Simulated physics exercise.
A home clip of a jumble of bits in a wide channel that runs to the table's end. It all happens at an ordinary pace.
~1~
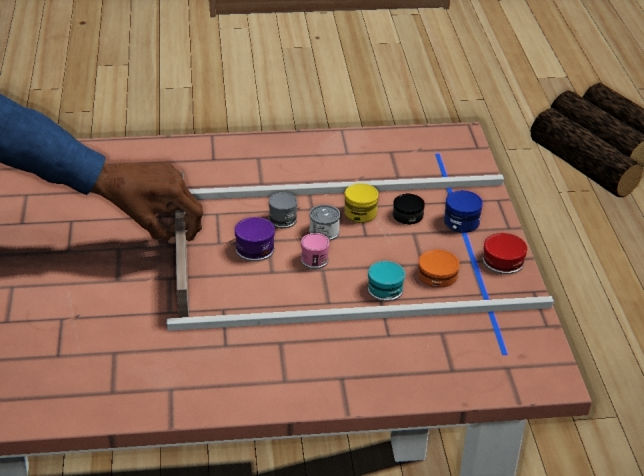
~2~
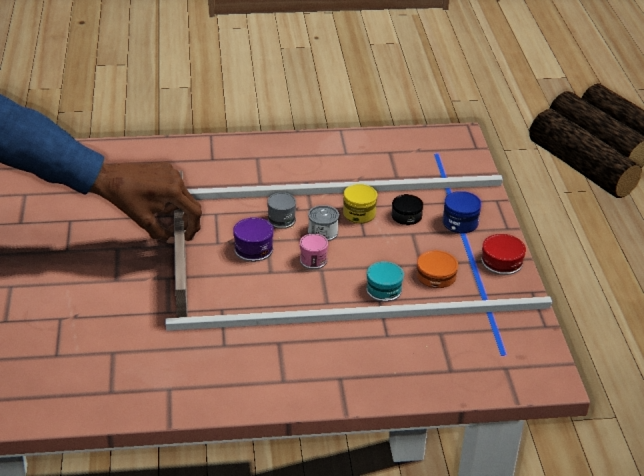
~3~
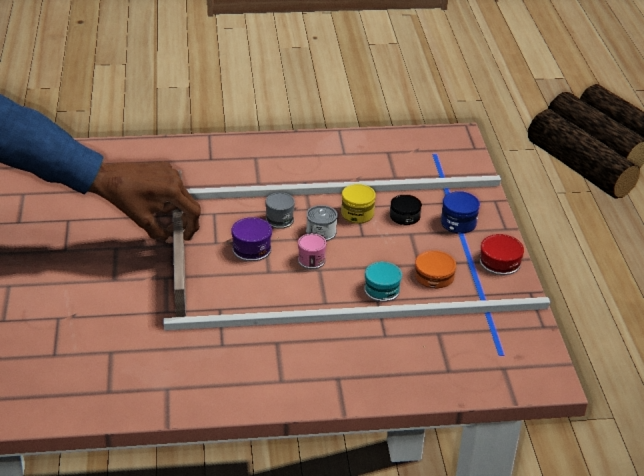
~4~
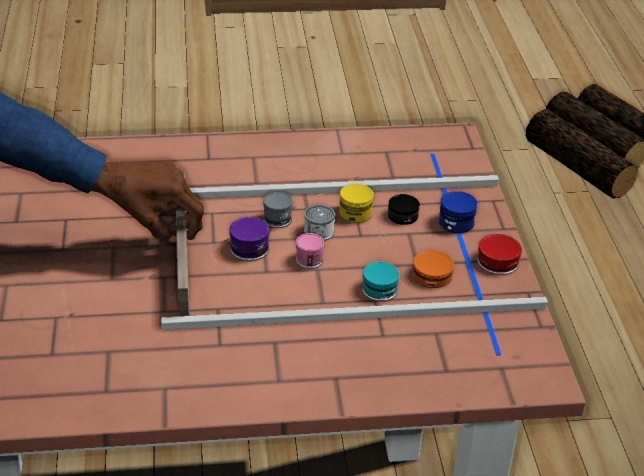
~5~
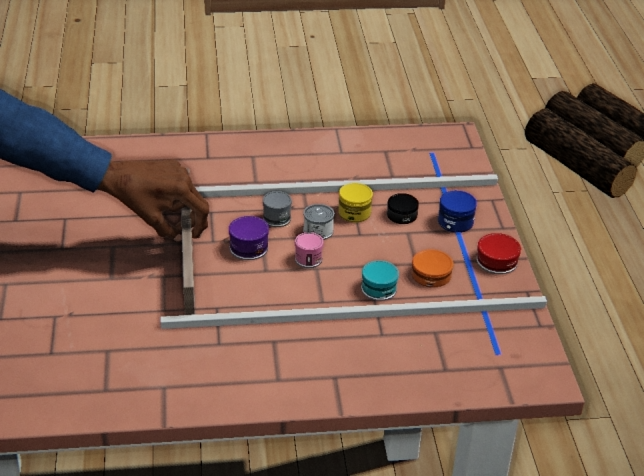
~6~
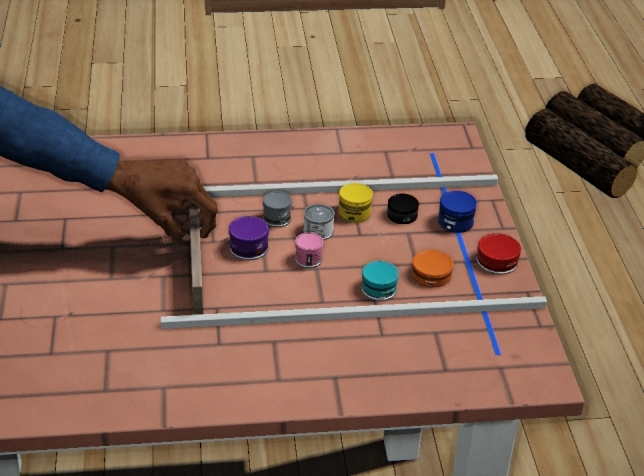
A hand in a blue sleeve held a small upright board between two pale rails, then slid it slightly right toward the colourful tubs, which stayed put on the brick-patterned table.
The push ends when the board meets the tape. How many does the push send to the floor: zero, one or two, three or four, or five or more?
Here the number that fall off is one or two.
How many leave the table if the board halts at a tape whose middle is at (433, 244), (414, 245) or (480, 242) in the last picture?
Down on the floor: 0, 0 and 4.
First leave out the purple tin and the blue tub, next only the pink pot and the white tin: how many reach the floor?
1 in the first case, 0 in the second.
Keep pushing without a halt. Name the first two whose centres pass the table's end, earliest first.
In order: The red tin, then the blue tub.
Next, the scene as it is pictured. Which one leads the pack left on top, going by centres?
It is the blue tub.
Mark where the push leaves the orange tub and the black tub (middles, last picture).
About (520, 270), and the other about (494, 205).
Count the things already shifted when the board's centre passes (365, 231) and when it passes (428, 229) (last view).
The counts are 7 and 10.
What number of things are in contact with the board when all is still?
That makes 5.
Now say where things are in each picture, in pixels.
Red tin (505, 253); blue tub (463, 212); orange tub (438, 268); board (181, 242); tape (468, 243), in the first picture.
Blue tub (462, 212); black tub (407, 210), in the second picture.
Orange tub (435, 270); yellow tub (358, 204), in the third picture.
Red tin (499, 254); grey tin (278, 210), in the fourth picture.
Blue tub (457, 211); pink pot (309, 250), in the fifth picture.
Red tin (498, 254); blue tub (457, 212); orange tub (432, 269); board (195, 239); tape (462, 243), in the sixth picture.
Soon after, none off yet; red tin at rest near (498, 254); blue tub at rest near (457, 212); orange tub at rest near (432, 269).
Then, none off yet; red tin moving near (505, 253); blue tub moved about its own width near (478, 218); orange tub moved about its own width near (472, 268).
By the end, the number that fall off is one or two; fallen, red tin.
